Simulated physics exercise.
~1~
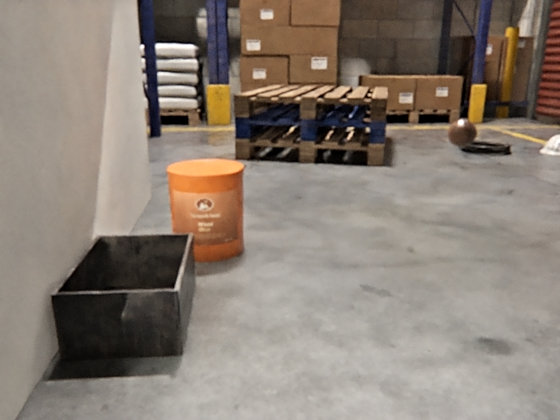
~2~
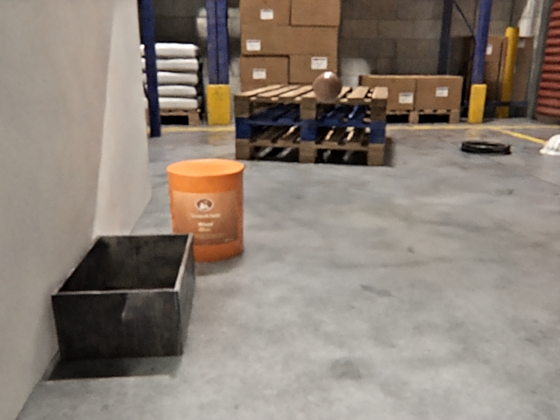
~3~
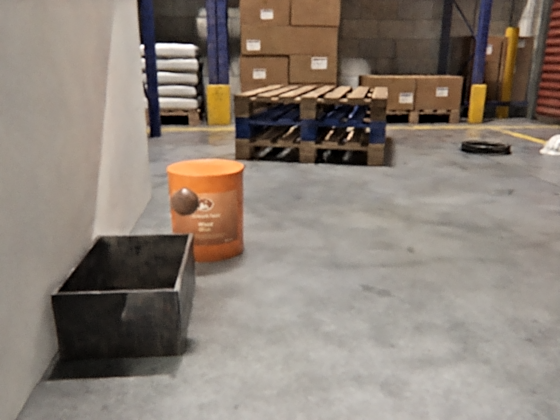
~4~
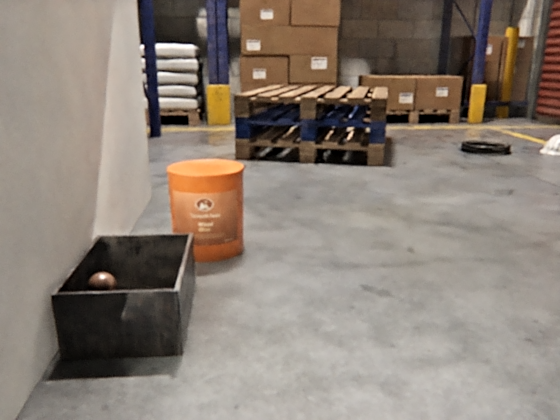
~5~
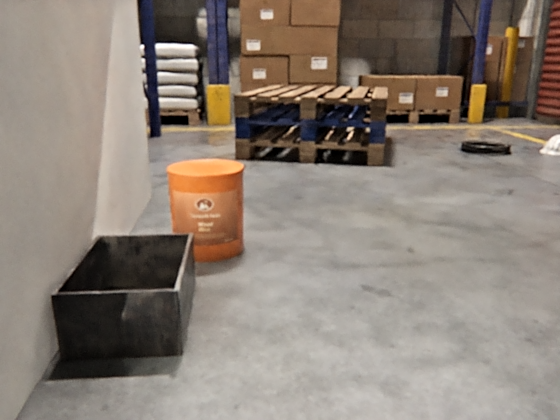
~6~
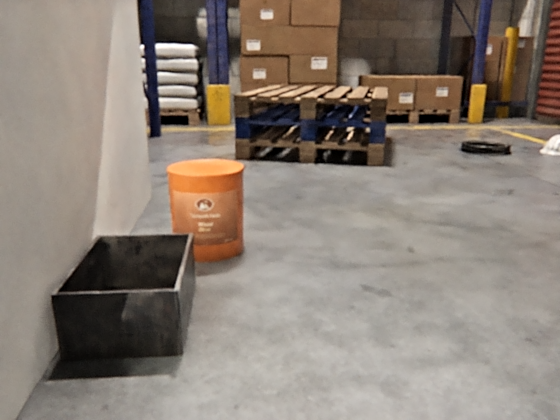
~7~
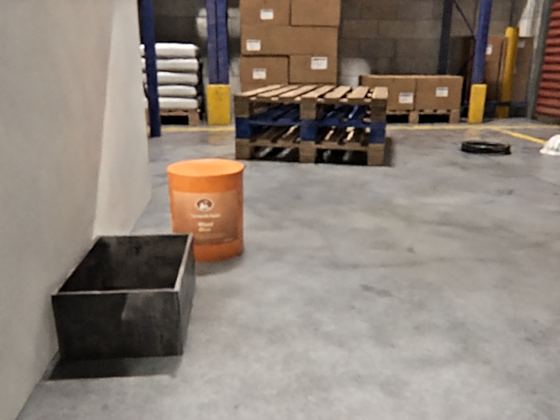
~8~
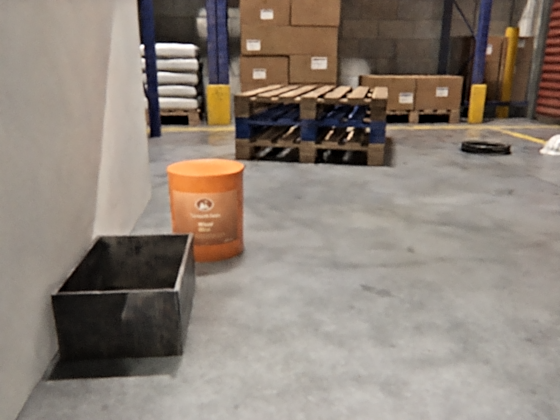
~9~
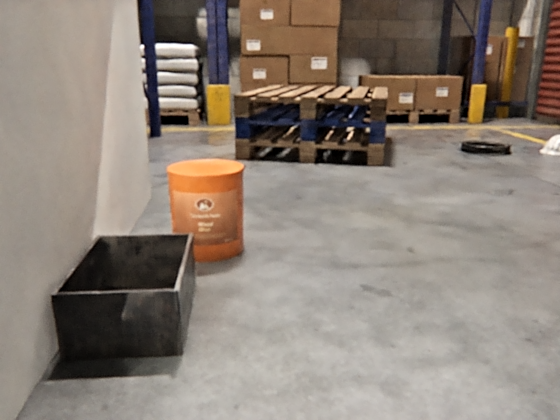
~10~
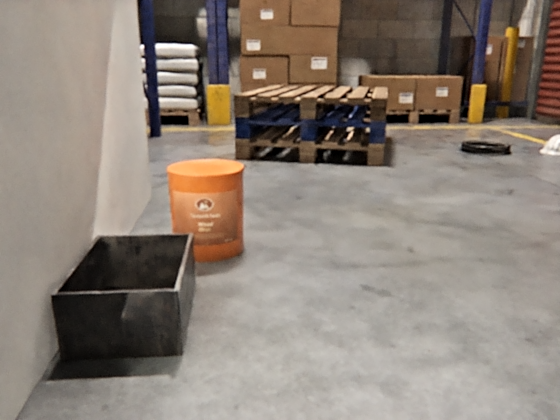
In a warehouse, a brown ball flies left into an open box and disappears inside.
